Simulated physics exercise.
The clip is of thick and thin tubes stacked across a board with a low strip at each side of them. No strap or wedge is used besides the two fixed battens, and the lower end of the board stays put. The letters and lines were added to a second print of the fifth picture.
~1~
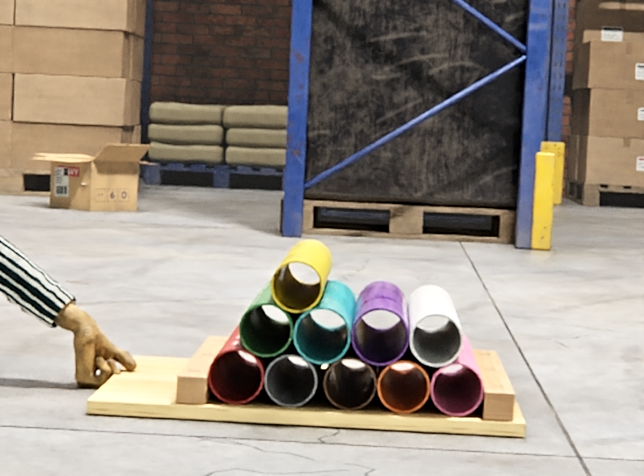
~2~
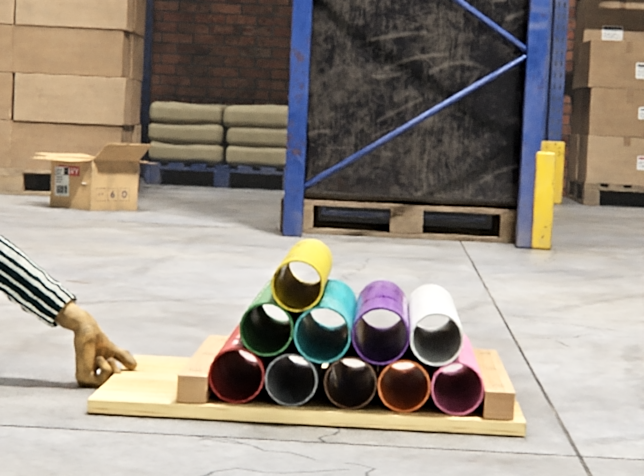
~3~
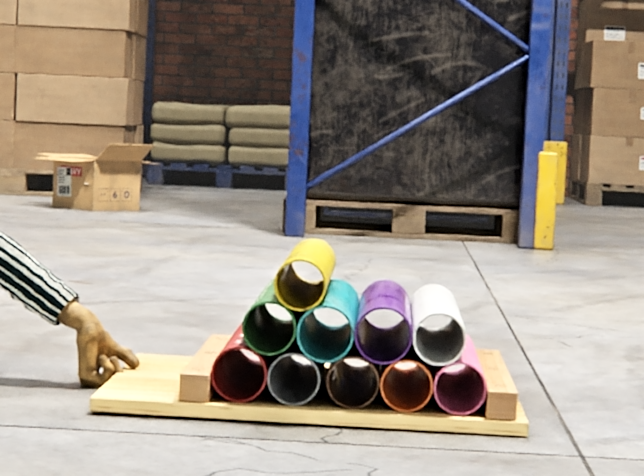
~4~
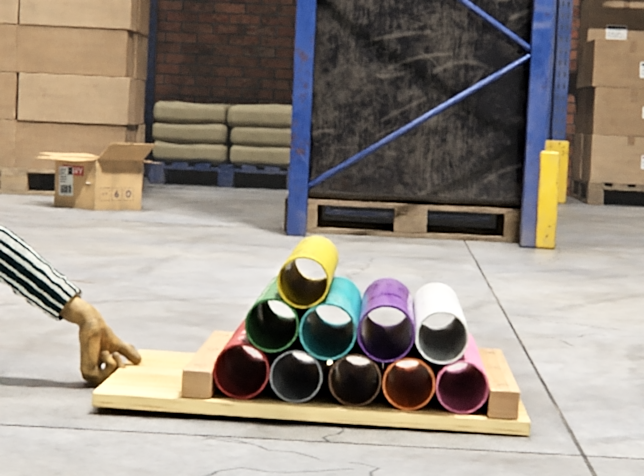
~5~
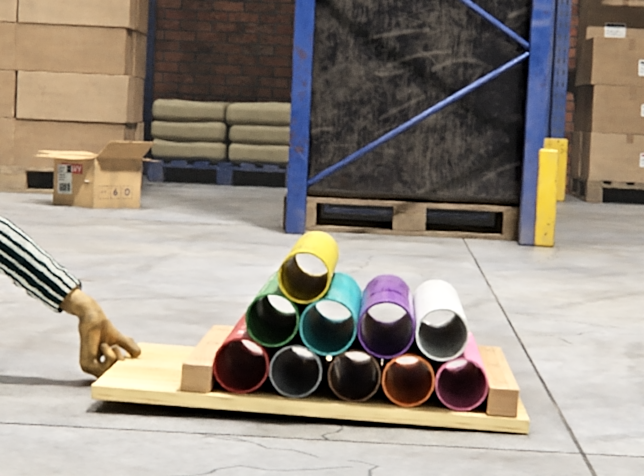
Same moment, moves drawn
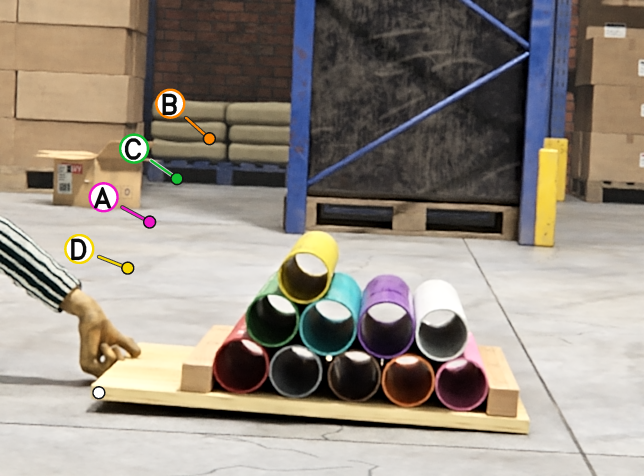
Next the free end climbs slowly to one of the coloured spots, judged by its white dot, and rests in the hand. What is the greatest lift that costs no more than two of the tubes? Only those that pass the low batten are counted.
It can be raised to D.
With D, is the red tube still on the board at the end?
Yes, with D.
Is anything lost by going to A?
Yes, at A.
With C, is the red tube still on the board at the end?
The red tube: Yes.
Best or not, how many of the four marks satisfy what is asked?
One of the four.
On the copy, A at (149, 222); B at (209, 139); C at (177, 178); D at (128, 268); the white dot at (99, 393).
On D. First, board at 14°.
Then, board at 19°.
Finally, board at 19°, none over the low batten.
By contrast, A four over the low batten (purple, turquoise, white, yellow); B five over the low batten; C five over the low batten.
